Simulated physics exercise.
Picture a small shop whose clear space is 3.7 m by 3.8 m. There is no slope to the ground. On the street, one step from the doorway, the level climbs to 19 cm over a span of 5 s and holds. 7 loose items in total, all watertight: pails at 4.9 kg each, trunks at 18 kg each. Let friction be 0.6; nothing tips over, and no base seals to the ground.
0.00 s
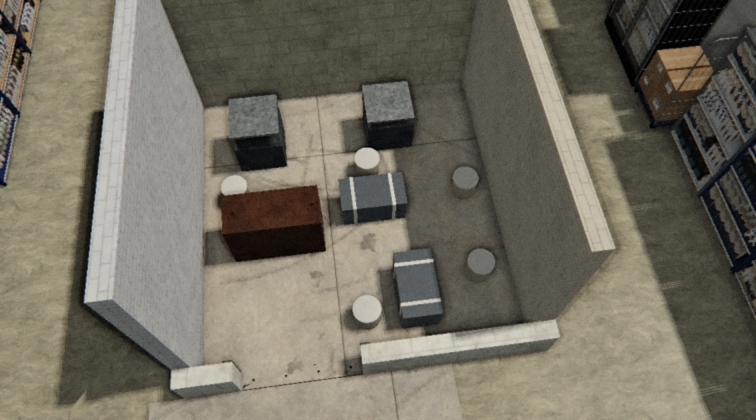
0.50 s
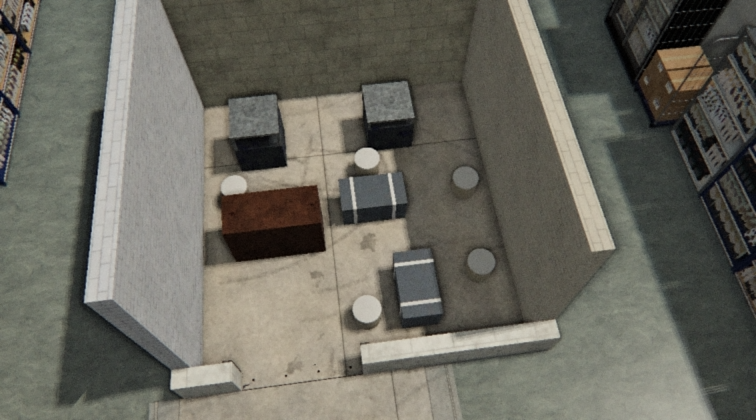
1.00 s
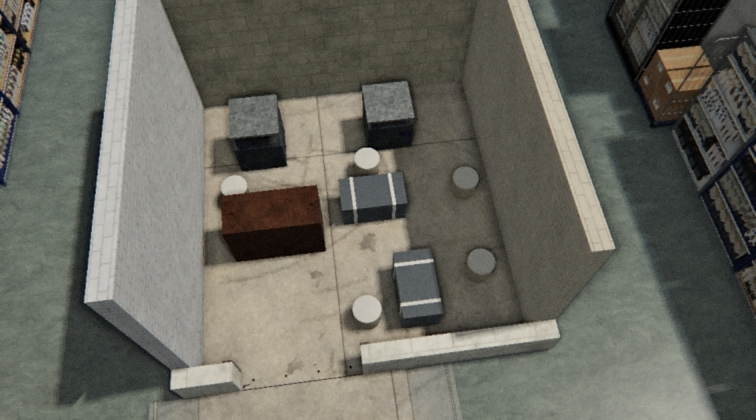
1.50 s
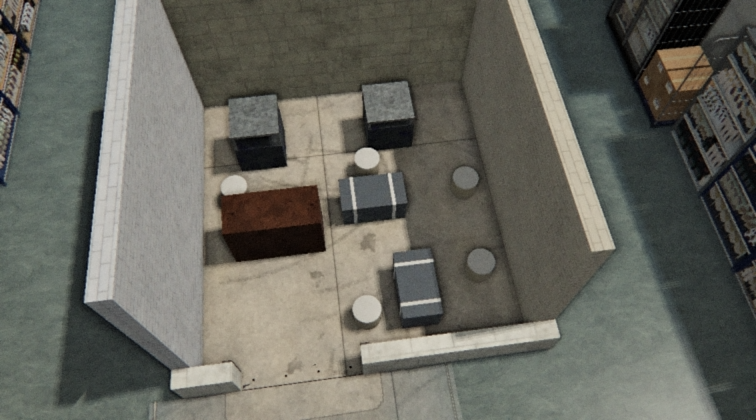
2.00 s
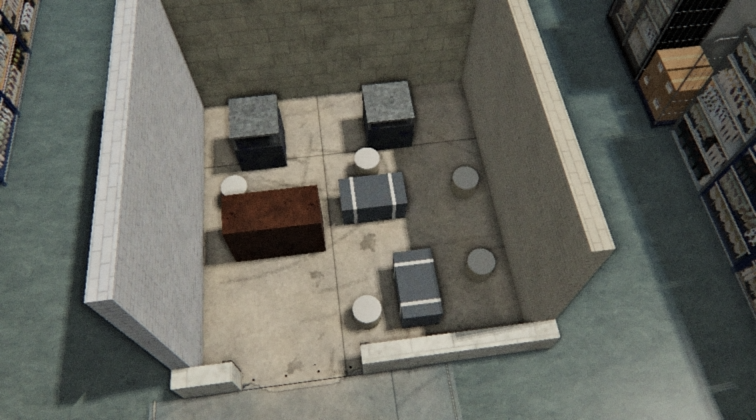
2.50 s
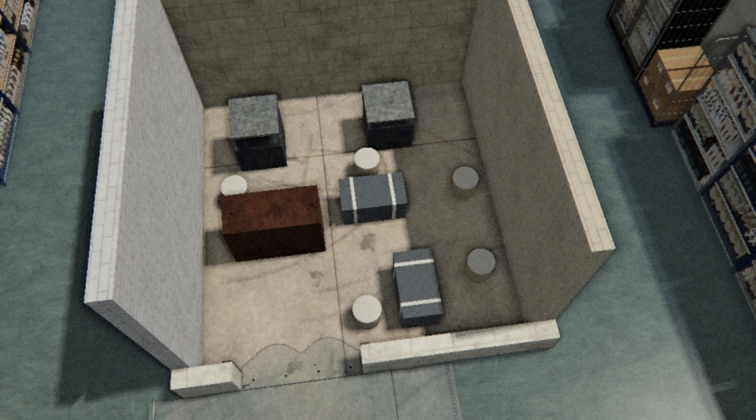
The clip opens on a high view of a small walled shop holding a rusty brown counter, dark blocks, strapped grey trunks and pale round pails. Outside, the dull ground turns blue-green as water spreads around the walls, then a thin wet patch creeps in through the doorway, while every item stays still.
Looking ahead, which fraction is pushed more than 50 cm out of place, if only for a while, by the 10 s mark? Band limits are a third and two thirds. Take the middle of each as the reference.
It will work out to fewer than one in three.
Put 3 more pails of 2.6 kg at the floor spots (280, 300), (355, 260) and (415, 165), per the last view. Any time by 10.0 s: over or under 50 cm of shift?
First one crosses the line, second one crosses the line, third one stays inside the line.
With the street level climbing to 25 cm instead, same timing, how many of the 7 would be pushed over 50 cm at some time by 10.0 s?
Then it comes to 4.
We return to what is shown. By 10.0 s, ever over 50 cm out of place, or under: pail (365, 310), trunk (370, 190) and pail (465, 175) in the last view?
Same order as the question: Smaller, smaller, greater.
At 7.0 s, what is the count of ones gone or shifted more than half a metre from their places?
I get 0.
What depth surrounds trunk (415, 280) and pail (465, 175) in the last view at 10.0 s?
7 and 9 cm.
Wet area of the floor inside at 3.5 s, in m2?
Wet area: Approx. 1.5 m2.
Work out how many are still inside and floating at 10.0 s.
That would be 4 of them.
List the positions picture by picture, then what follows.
The first frame shows a pail at (481, 261), on the bottom; a pail at (234, 186), on the bottom; water covers 0.0 m2; 0 of 7 have shifted.
The second frame shows a pail at (481, 261), on the bottom; a pail at (234, 186) rests on the ground; water covers 0.0 m2; 0 of 7 have shifted.
The third frame shows a pail at (481, 261), on the bottom; a pail at (234, 186), on the bottom; 0.0 m2 under water; 0 of 7 have shifted.
The fourth frame shows a pail at (481, 261) rests on the ground; a pail at (234, 186), on the bottom; water covers 0.0 m2; 0 of 7 have shifted.
The fifth frame shows a pail at (481, 261) rests on the ground; a pail at (234, 186), on the bottom; water covers 0.0 m2; 0 of 7 have shifted.
The sixth frame shows a pail at (481, 261), on the bottom; a pail at (234, 186), on the bottom; 0.2 m2 under water; 0 of 7 have shifted.
After 3.5 s 0 of 7 are over 50 cm from their spots; 0 afloat.
After 4.5 s 0 of 7 are over 50 cm from their spots; 0 afloat.
After 7.0 s 0 of 7 are over 50 cm from their spots; 0 afloat.
After 10.0 s 1 of 7 are over 50 cm from their spots, and 1 have been at some point; 4 afloat.
